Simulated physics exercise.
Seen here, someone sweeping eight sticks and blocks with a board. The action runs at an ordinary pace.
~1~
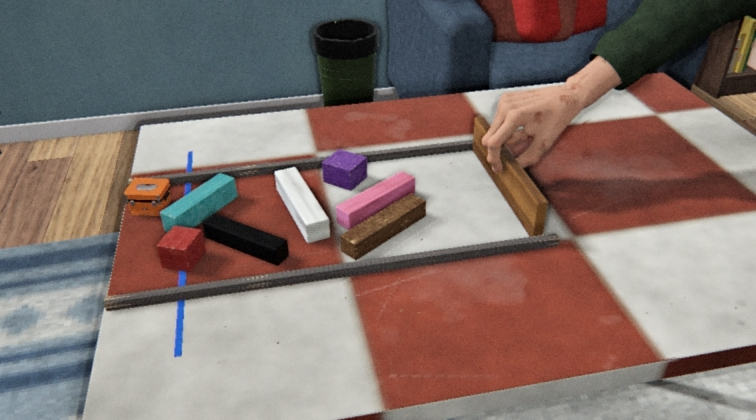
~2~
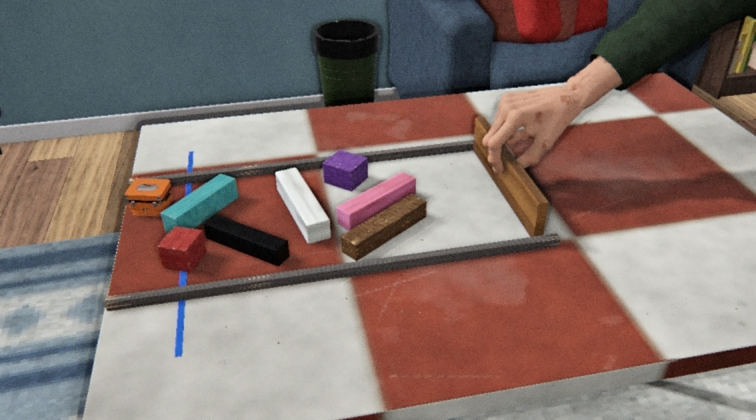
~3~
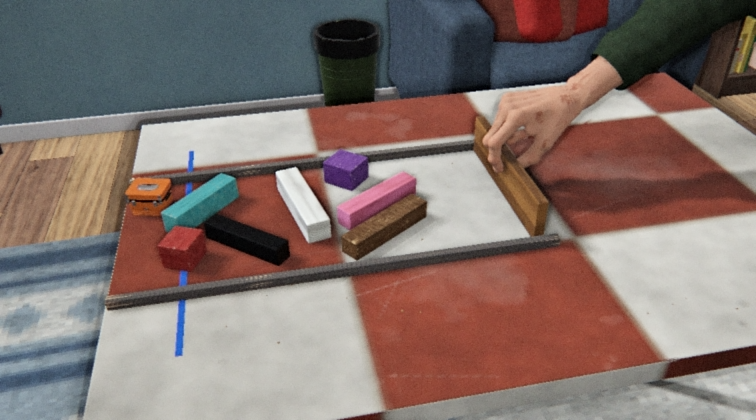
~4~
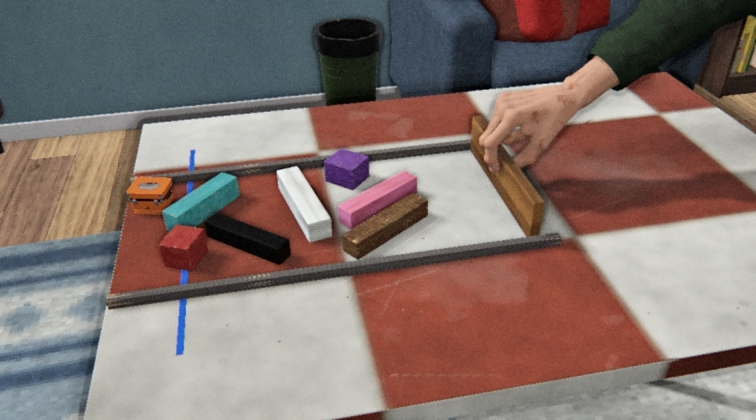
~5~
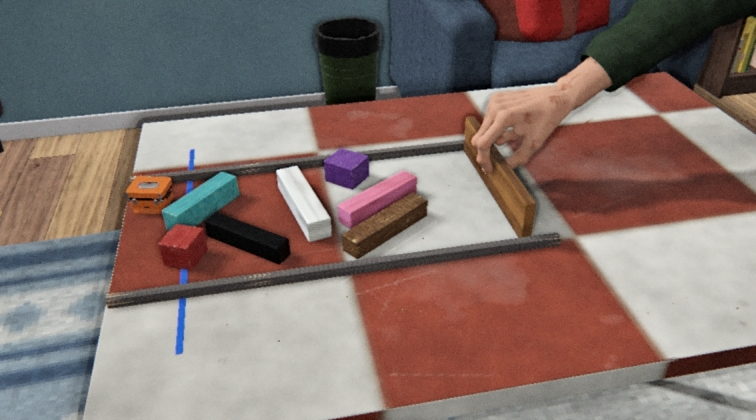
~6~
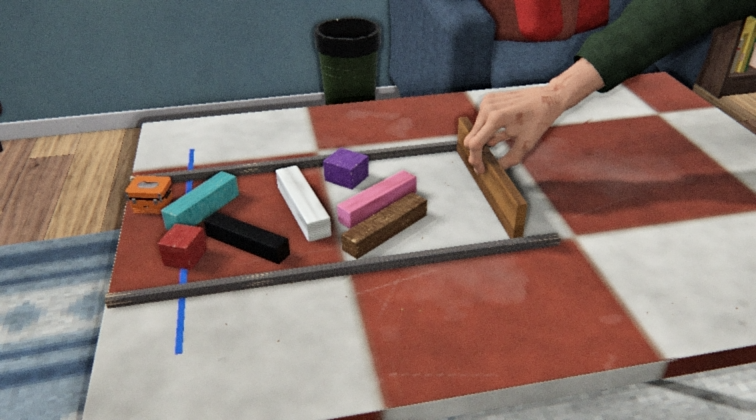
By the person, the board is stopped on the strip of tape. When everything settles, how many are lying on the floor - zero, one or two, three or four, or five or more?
When it settles, three or four are on the floor.
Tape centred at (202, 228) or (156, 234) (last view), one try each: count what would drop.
Tallies: 1, 5.
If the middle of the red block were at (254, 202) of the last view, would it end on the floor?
It topples off.
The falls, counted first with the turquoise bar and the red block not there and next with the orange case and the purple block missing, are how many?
The counts would be 1 and 1.
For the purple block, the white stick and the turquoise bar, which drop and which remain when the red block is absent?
Taking them one by one, the purple block holds its spot, the white stick holds its spot and the turquoise bar drops away.
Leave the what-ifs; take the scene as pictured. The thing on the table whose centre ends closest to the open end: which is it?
Answer: The black stick.
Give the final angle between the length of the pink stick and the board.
About 5 degrees.
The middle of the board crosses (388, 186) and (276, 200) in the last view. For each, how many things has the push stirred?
The count reaches 3 first and 7 second.
A little later, none off yet; orange case at rest near (151, 195); red block at rest near (183, 246); turquoise bar at rest near (202, 202).
Next, none off yet; orange case shifted a little near (133, 196); red block shifted about its own width near (144, 267); turquoise bar shifted a little near (159, 204).
When it is over, the number that fall off is three or four; down, turquoise bar, red block and orange case.
